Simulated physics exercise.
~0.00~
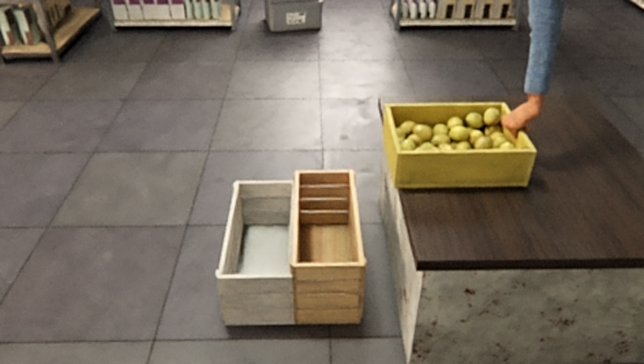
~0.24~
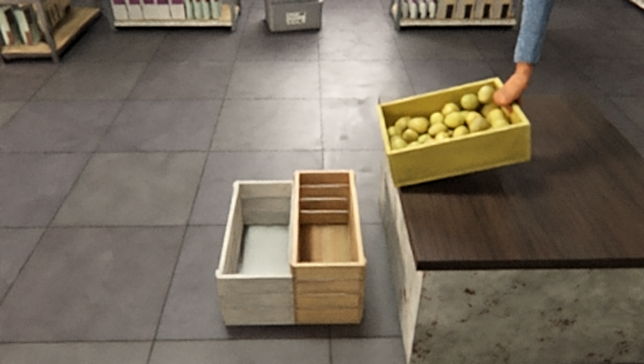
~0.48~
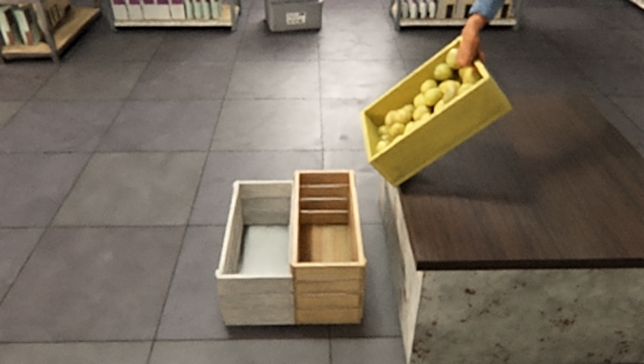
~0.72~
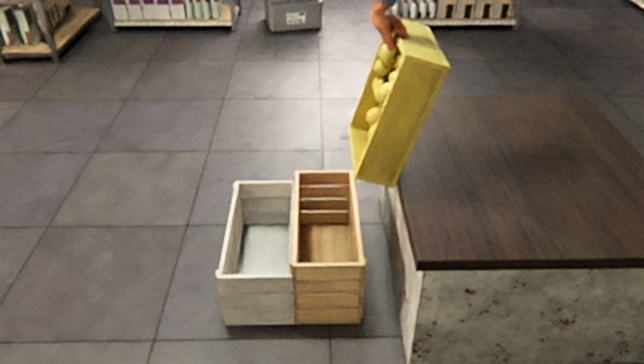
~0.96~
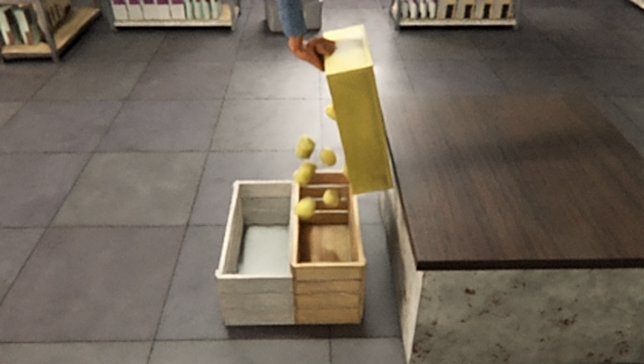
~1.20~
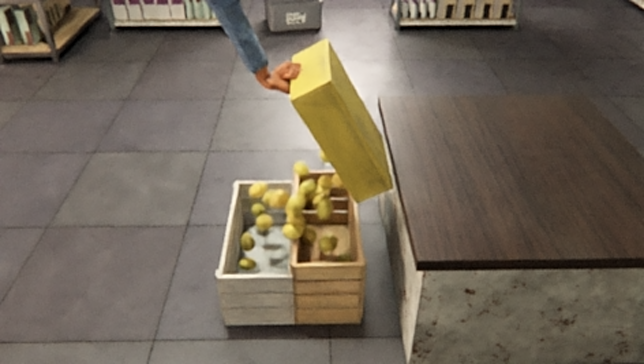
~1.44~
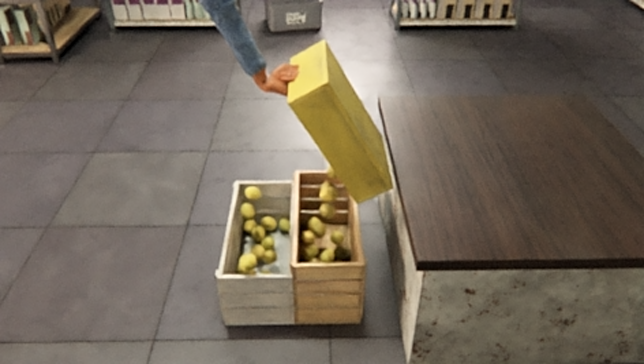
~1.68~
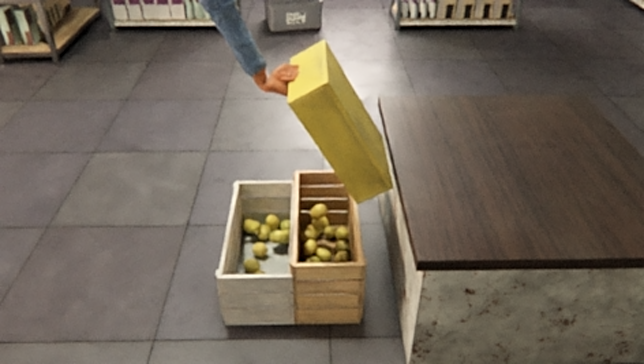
To begin with, a hand holds the end of a yellow box full of round, yellow-green fruit on a dark-topped bench, with a wooden bin and a white box standing empty on the tiled floor to the left. The hand lifts the far end, and the yellow box tips steadily leftward over the bench's edge. Once it passes upright, fruit begins to tumble out above the wooden bin. More pours down in a scattered stream, some of it reaching the white box. Finally the yellow box stays tilted, mouth down, and fruit lies in both containers, with the wooden bin holding the larger heap.
